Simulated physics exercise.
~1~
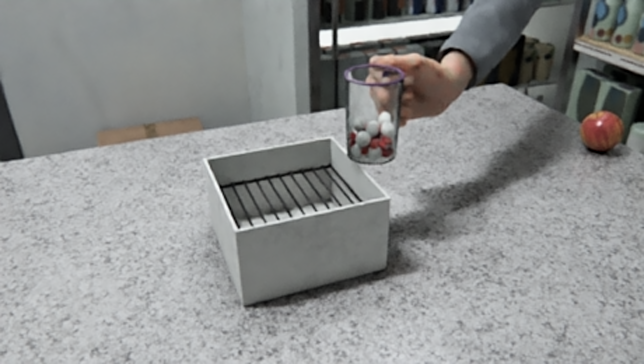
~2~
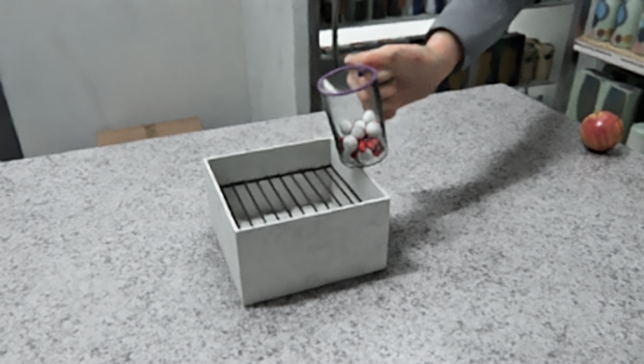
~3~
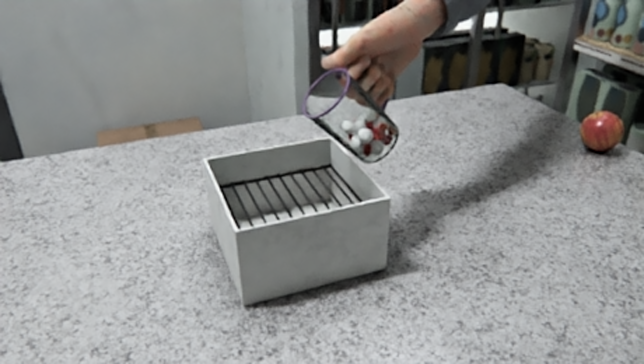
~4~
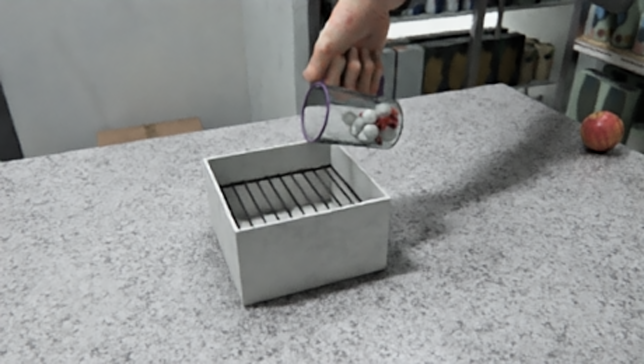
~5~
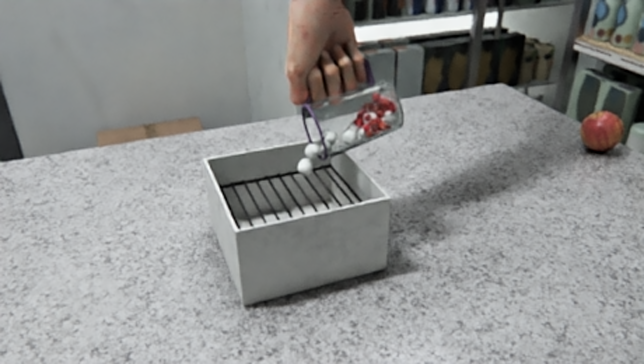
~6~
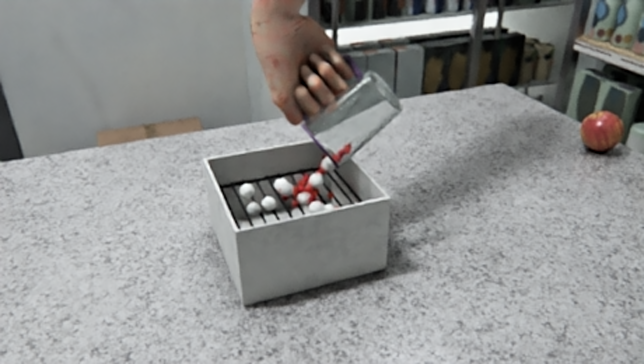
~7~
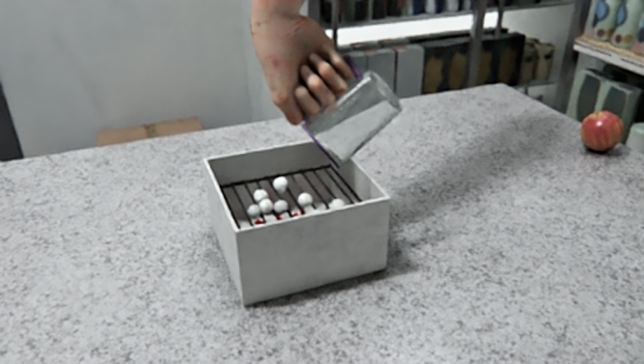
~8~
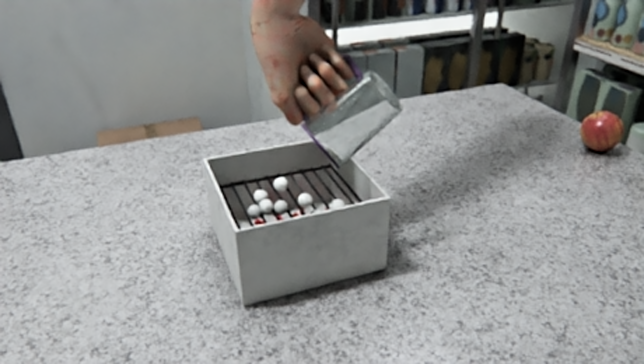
On a speckled grey countertop seen from slightly above, with shelves behind, an open pale box holds a rack of dark wires, and a red apple sits at the far right. A hand holds a clear cup of red and white pieces above the box's back right corner. The hand tips the cup leftward until it lies on its side, and white balls begin spilling out first. The cup tilts further, and the remaining white and red pieces tumble onto the wires. The cup ends empty, still held tilted, with the white balls resting on the rack while nearly all the red pieces have dropped through, a few remaining on the wires.
